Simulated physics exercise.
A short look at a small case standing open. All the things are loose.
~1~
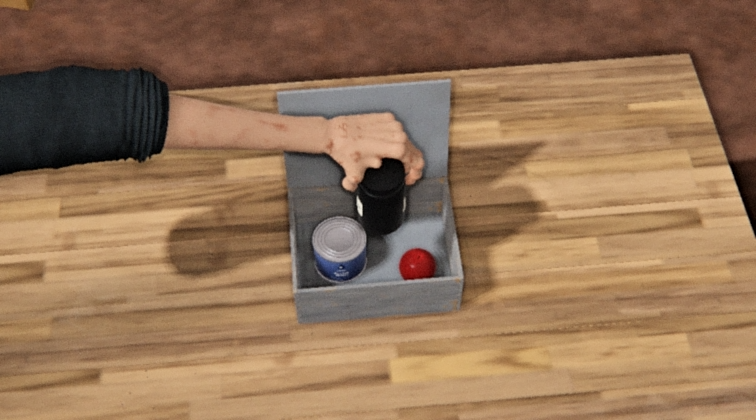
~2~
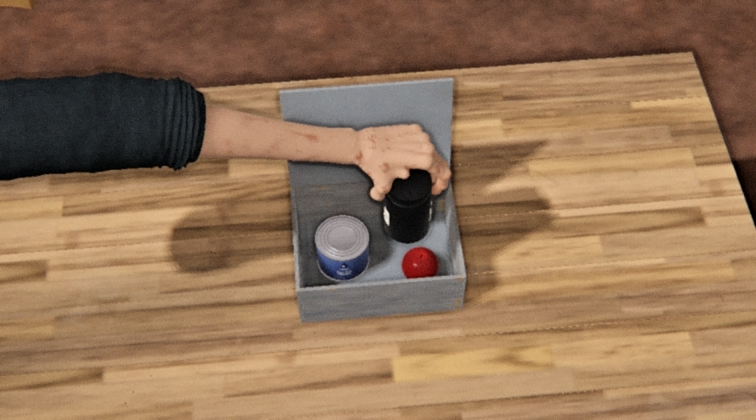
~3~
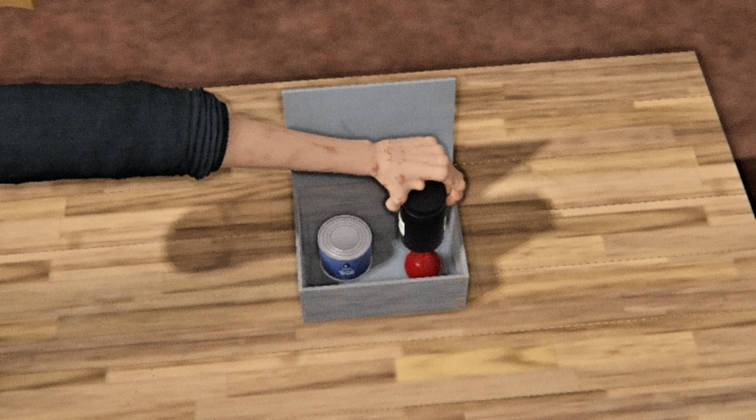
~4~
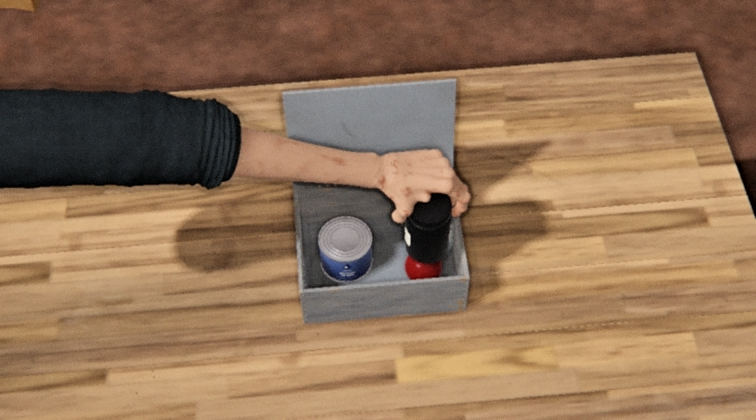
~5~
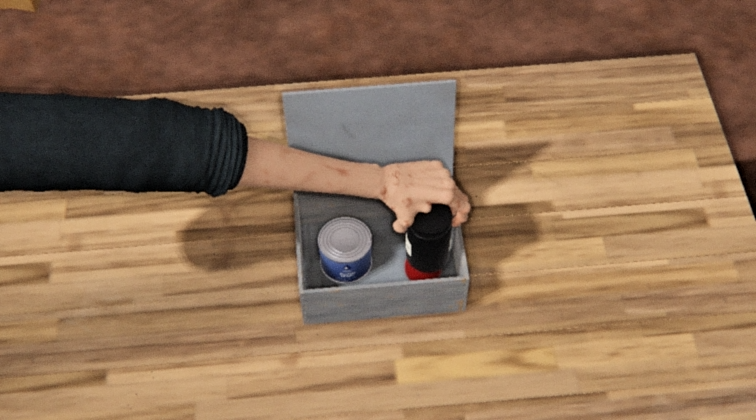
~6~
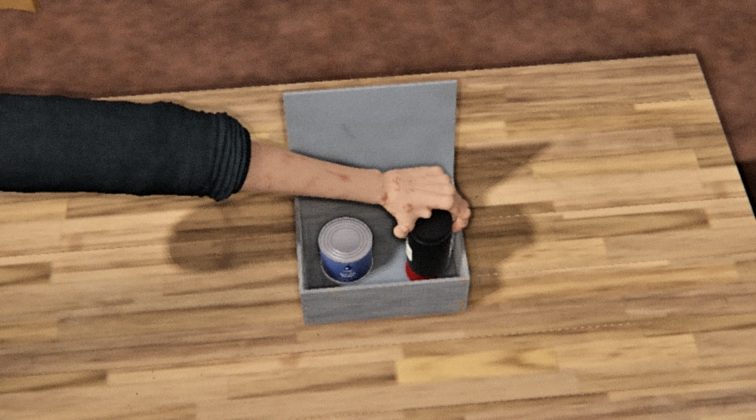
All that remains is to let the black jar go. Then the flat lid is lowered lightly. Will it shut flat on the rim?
In the end the lid will not close.
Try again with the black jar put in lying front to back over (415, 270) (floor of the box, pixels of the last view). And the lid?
Then it closes.
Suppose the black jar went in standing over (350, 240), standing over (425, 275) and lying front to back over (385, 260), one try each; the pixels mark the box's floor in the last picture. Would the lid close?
In the first case it stays ajar; in the second case it closes; in the third case it closes.
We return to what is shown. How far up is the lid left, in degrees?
Some 14° above the rim.
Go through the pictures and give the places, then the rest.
In the first frame, on its way; black jar (381, 194); red apple (417, 267).
In the second frame, on its way; black jar (408, 204); red apple (420, 266).
In the third frame, on its way; black jar (423, 214); red apple (423, 265).
In the fourth frame, on its way; black jar (428, 225).
In the fifth frame, on its way; black jar (429, 235).
In the sixth frame, put in, still held; black jar (429, 240).
Then, 0.70 s after the last picture, black jar tipped 39° from how it was near (432, 256); red apple rolled about its own width.
Then, 1.40 s after the last picture, lid 72° above the rim; black jar tipped 39° from how it was near (428, 257); red apple rolled well along.
Then, 1.90 s after the last picture, lid 38° above the rim; black jar tipped 38° from how it was near (428, 257); red apple rolled well along.
Then, 3.50 s after the last picture, lid 15° above the rim; black jar tipped 38° from how it was near (429, 257); red apple rolled well along.
At rest, lid 15° above the rim; tipped over in the box, black jar; moved from the start, red apple; blue tub in place. Seen from the same camera at the end, black jar near (430, 257).
